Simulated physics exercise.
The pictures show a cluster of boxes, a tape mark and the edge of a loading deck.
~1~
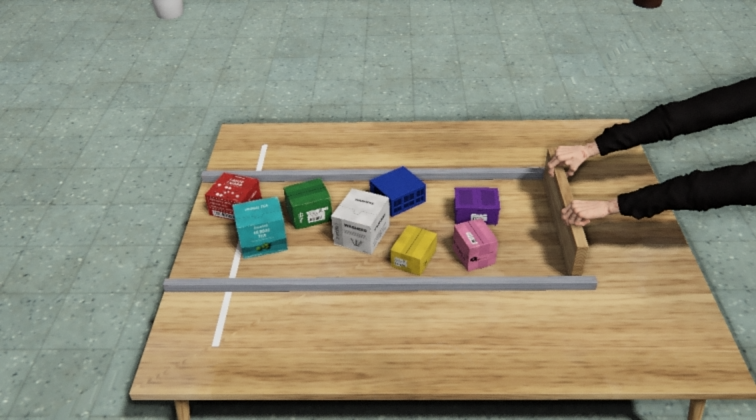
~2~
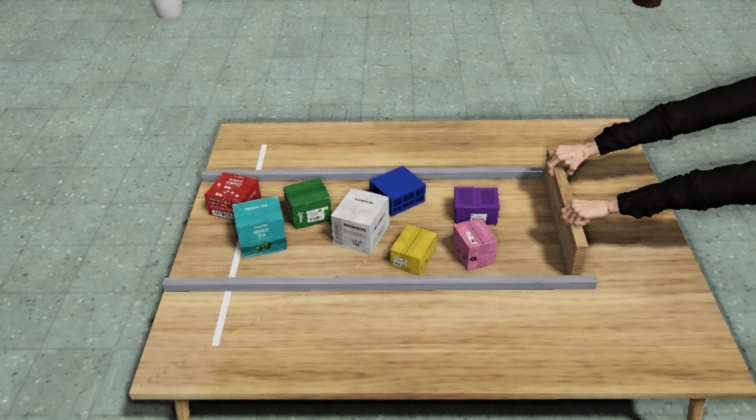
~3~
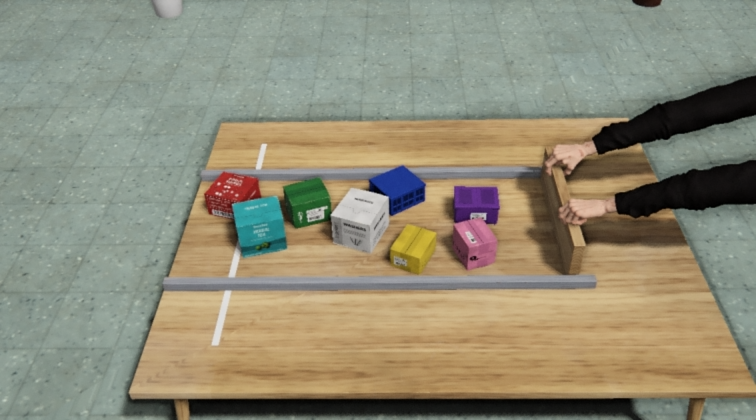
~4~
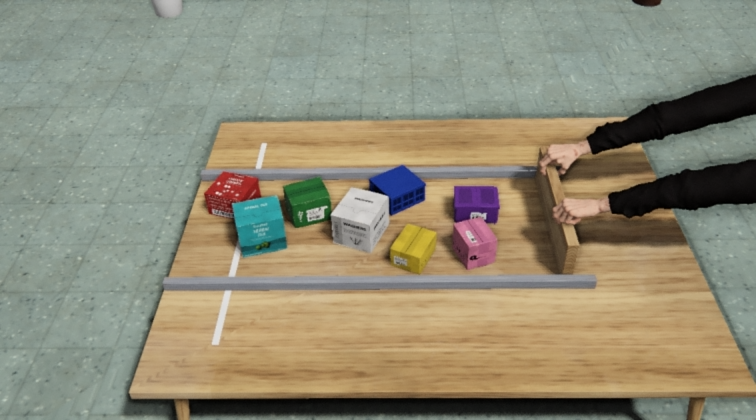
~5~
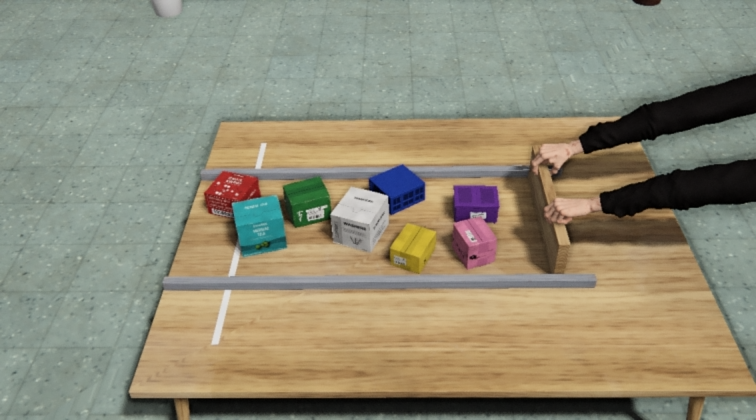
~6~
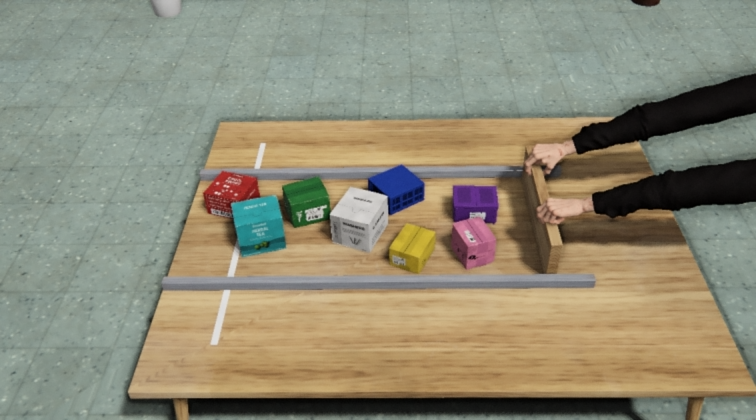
Two hands in dark sleeves held a wooden plank upright on a table and slid it a little to the left between two rails, while the colourful boxes in front of it stayed practically still.
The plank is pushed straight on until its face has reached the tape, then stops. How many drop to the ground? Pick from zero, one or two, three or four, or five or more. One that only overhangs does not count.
Outcome: The number that fall off is three or four.
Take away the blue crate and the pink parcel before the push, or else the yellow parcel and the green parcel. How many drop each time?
The counts: 3 and 2.
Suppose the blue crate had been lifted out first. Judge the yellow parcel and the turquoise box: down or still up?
The yellow parcel remains up; the turquoise box is lost.
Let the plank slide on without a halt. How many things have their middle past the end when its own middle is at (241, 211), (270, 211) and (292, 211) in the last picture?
Place by place, 4, 2 and 1.
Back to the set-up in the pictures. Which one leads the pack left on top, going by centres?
Foremost is the yellow parcel.
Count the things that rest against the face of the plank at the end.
3 of them.
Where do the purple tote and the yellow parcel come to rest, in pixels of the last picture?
First (221, 214), then (185, 259).
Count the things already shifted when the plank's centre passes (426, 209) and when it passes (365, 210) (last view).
First 5, then 7.
Soon after, none off yet; red box at rest near (232, 196); turquoise box at rest near (259, 226); green parcel at rest near (307, 202).
After that, none off yet; red box at rest near (232, 196); turquoise box displaced a little near (240, 228); green parcel displaced about its own width near (286, 194).
And then, none off yet; red box displaced about its own width near (198, 196); turquoise box displaced well along near (166, 232); green parcel displaced well along near (238, 190).
In the end, the number that fall off is three or four; gone, white box, green parcel, turquoise box and red box.
